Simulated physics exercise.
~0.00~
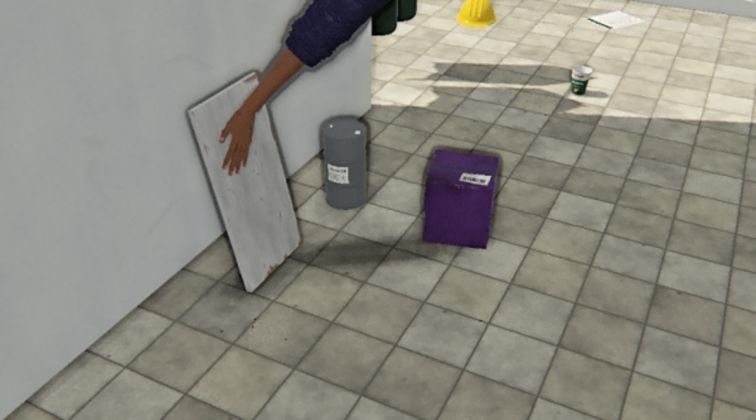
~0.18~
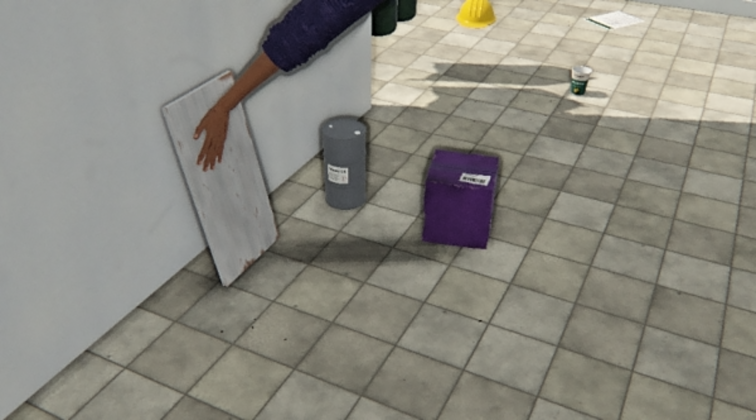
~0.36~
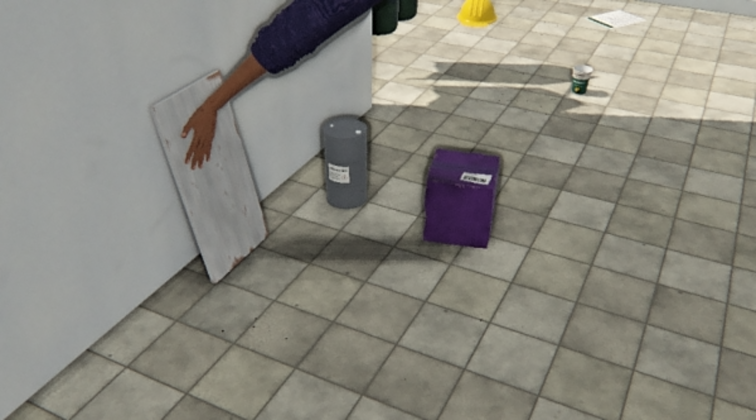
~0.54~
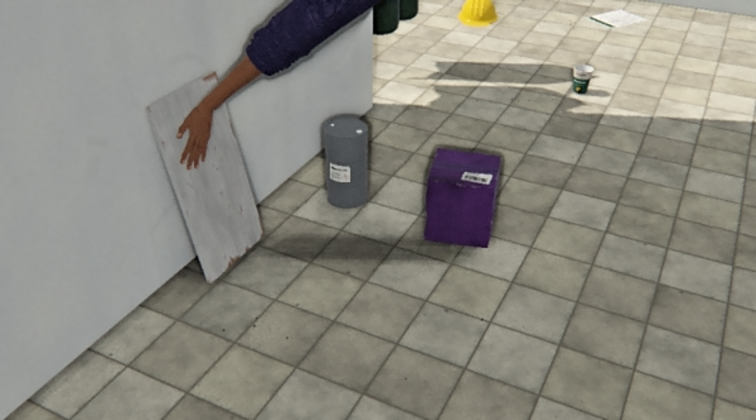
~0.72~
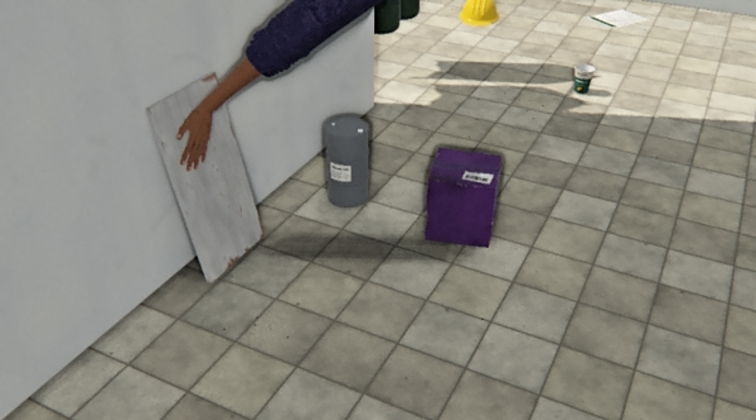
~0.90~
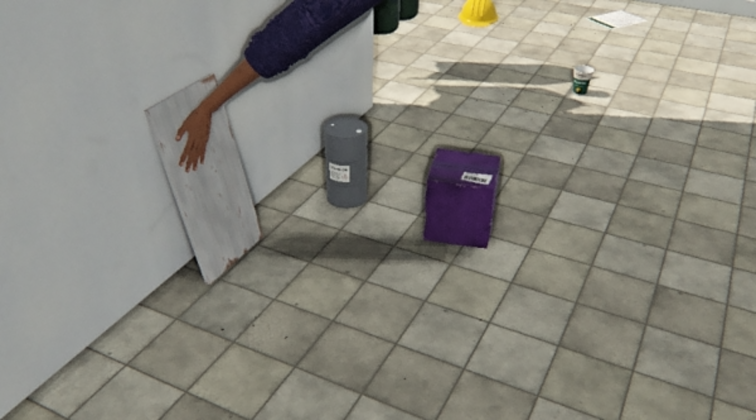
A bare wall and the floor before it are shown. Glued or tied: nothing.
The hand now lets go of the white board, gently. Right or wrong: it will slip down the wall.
Wrong.
Around 1.10 s, nothing moves.
Around 1.40 s, white board resting near (210, 181).
Finally (2.2 s), all 3 still in place. Final places as the last picture's camera would see them, white board near (210, 181). The board remains leaning.
